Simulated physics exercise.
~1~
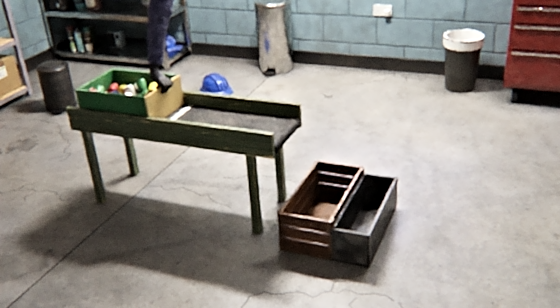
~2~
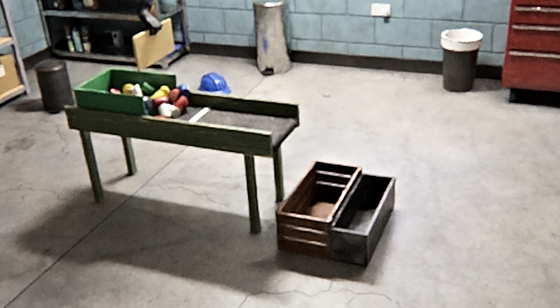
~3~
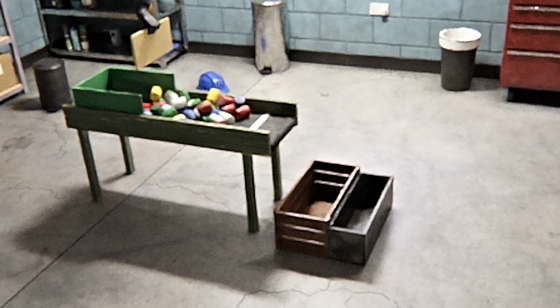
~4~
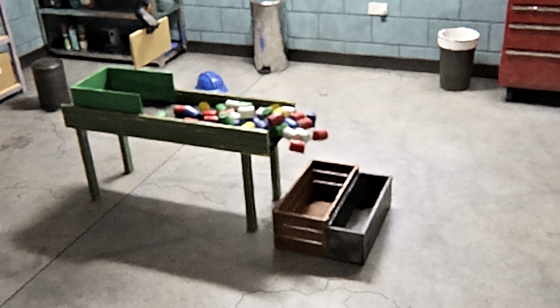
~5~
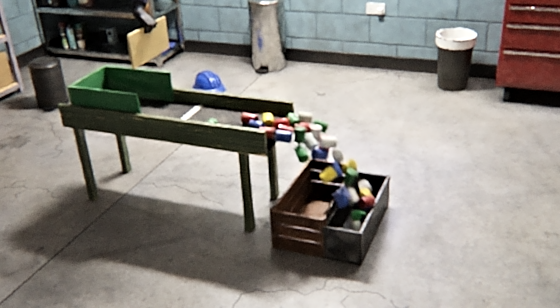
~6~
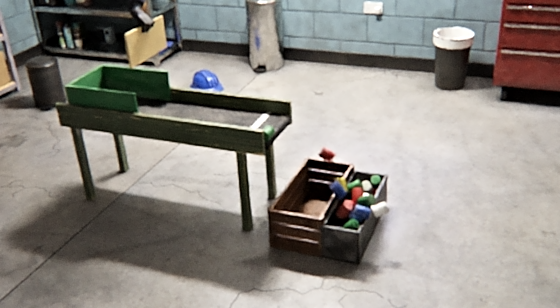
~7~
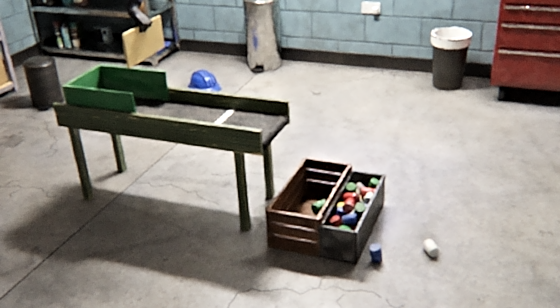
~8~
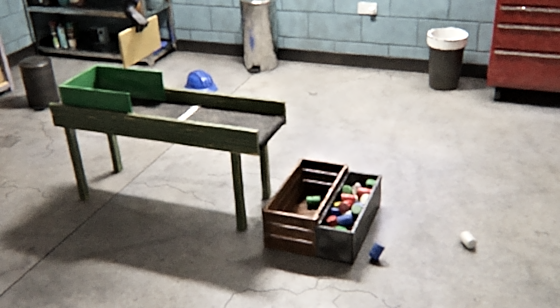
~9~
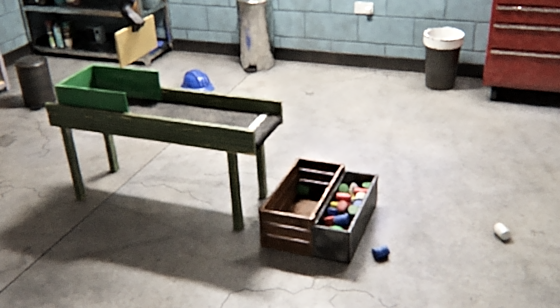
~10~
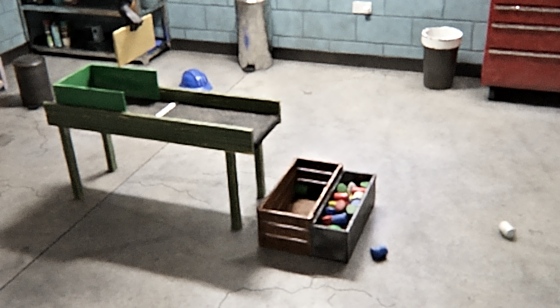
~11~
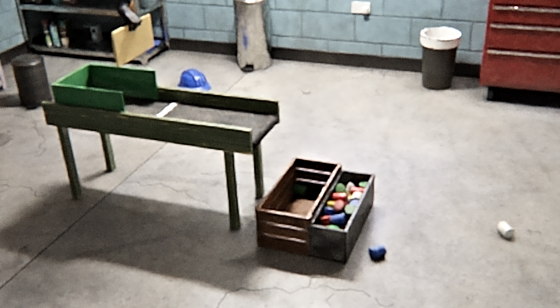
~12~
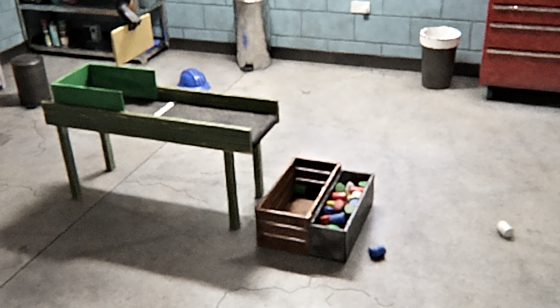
Colourful jars riding a conveyor rightward from a green pen, spilling mostly into the far black box, two ending on the floor.
